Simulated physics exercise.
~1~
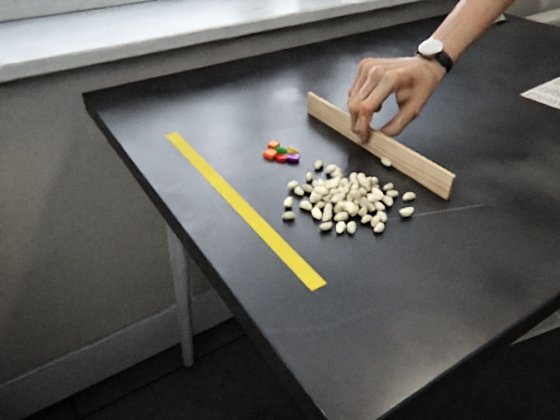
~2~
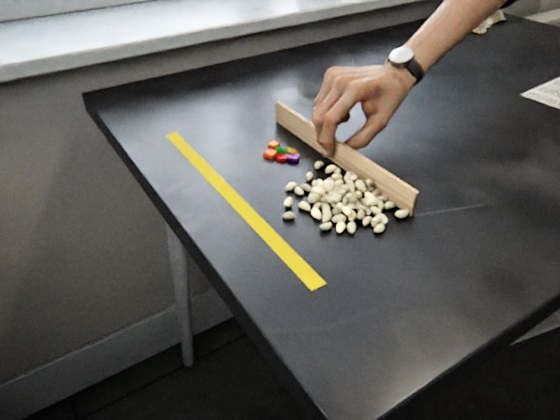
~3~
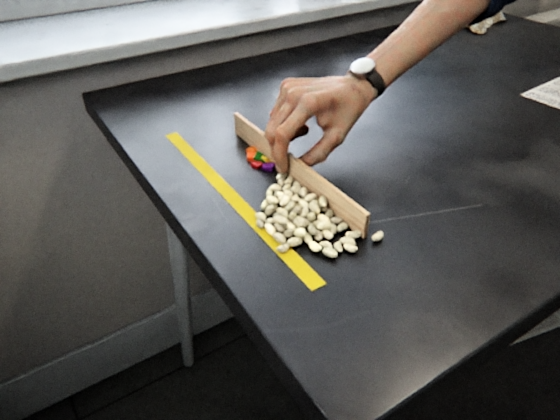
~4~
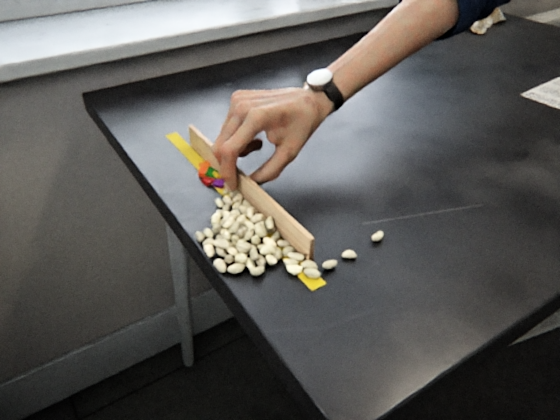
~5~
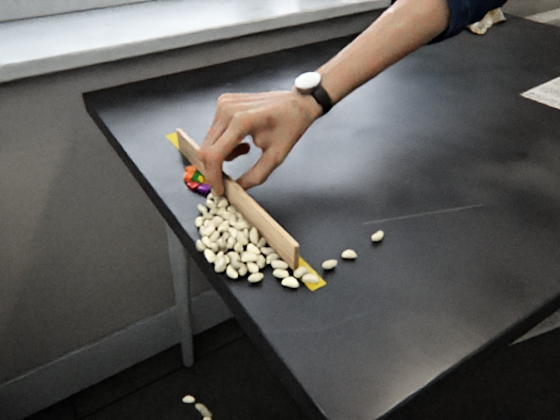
A hand wearing a wristwatch holds a thin strip of wood upright on a dark table, behind a heap of pale, bean-like pieces and a small cluster of colourful ones. It slides the strip left towards the table's edge, and the strip gathers the pale heap and pushes it along. The colourful cluster is soon swept along too, and both lots cross the line of yellow tape while a few pale pieces trail behind. The strip stops at the tape, with the pale pieces crowded against the edge. Some drop to the floor, while the colourful ones stay on the table.
